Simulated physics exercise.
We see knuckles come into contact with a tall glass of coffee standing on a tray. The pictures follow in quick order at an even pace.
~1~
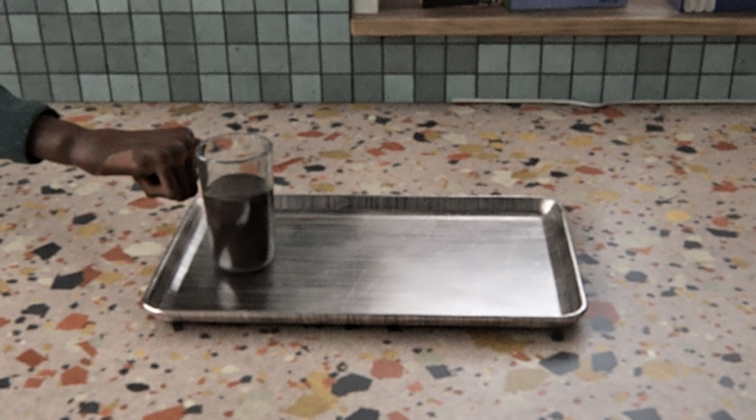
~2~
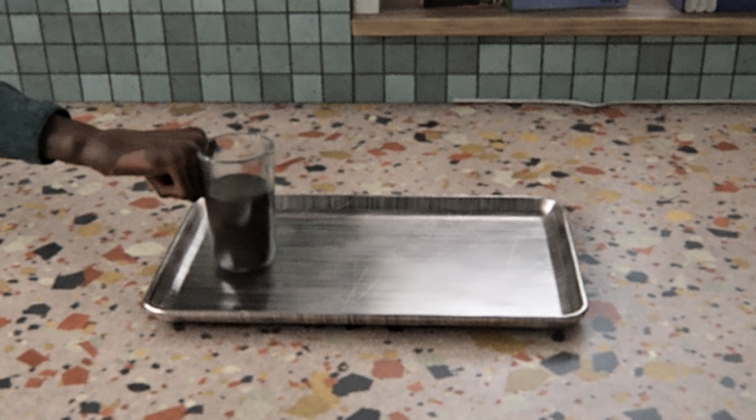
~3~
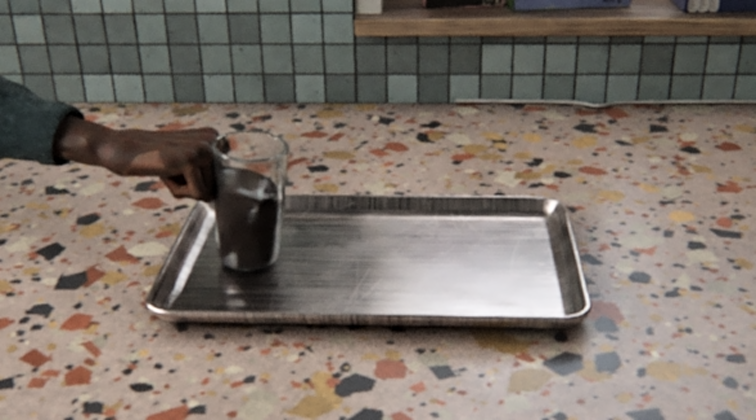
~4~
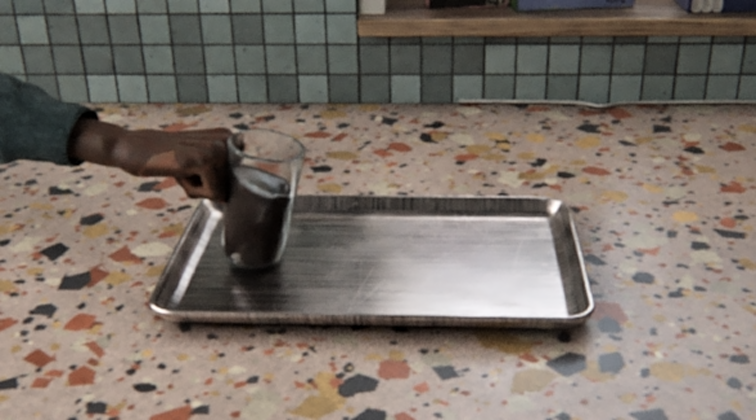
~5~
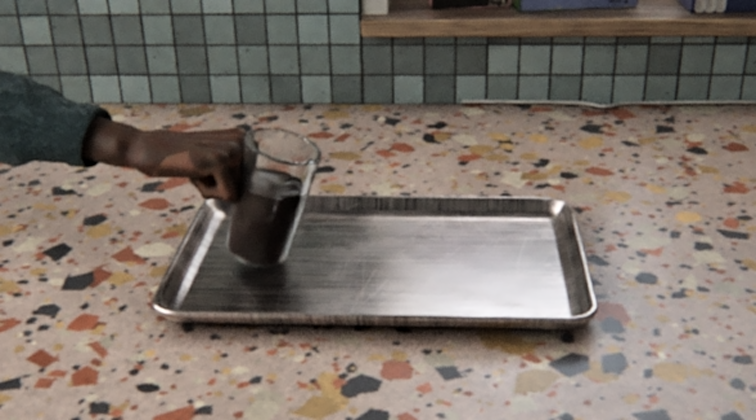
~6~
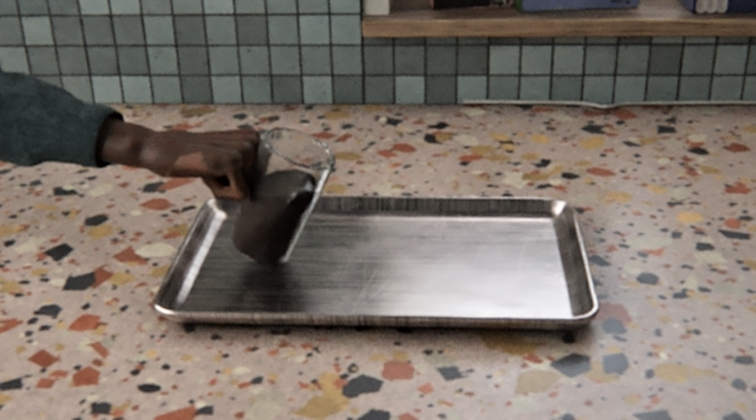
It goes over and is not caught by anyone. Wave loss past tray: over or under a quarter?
I predict the amount beyond the tray will exceed a quarter.
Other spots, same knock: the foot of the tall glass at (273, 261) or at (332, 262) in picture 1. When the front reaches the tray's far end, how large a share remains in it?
First spot: Roughly 70 per cent; second spot: Roughly 80 per cent.
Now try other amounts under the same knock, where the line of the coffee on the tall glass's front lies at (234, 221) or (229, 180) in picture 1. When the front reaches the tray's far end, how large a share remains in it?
55 % and 60 %.
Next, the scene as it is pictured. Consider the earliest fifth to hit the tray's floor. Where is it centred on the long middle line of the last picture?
(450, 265).
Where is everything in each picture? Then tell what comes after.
In the first picture, it leans 0°; its right rim is at (270, 149); the coffee meets the walls at (207, 183) and (270, 183); the tray's far rim is at (572, 252); the tray is clear ahead.
In the second picture, it leans 0°; its right rim is at (271, 149); the coffee meets the walls at (209, 183) and (271, 183).
In the third picture, it leans 6°; its right rim is at (286, 151); the coffee meets the walls at (219, 167) and (278, 187).
In the fourth picture, it leans 12°; its right rim is at (302, 153); the coffee meets the walls at (233, 161) and (293, 188).
In the fifth picture, it leans 18°; its right rim is at (318, 158); the coffee meets the walls at (244, 172) and (305, 182).
In the sixth picture, it leans 24°; its right rim is at (333, 163); the coffee meets the walls at (251, 186) and (320, 179).
A moment on, the tall glass is falling and 100 per cent is in the glass, 0 on the tray and 0 above or beyond its rim.
Next, the tall glass lies on its side and 74 per cent is in the glass, 13 on the tray and 13 above or beyond its rim.
Then the tall glass lies on its side and 42 per cent is in the glass, 47 on the tray and 11 above or beyond its rim.
Later the tall glass lies on its side and 23 per cent is in the glass, 38 on the tray and 40 above or beyond its rim.
At rest 61 per cent is held by tray and glass, 39 is off the tray.
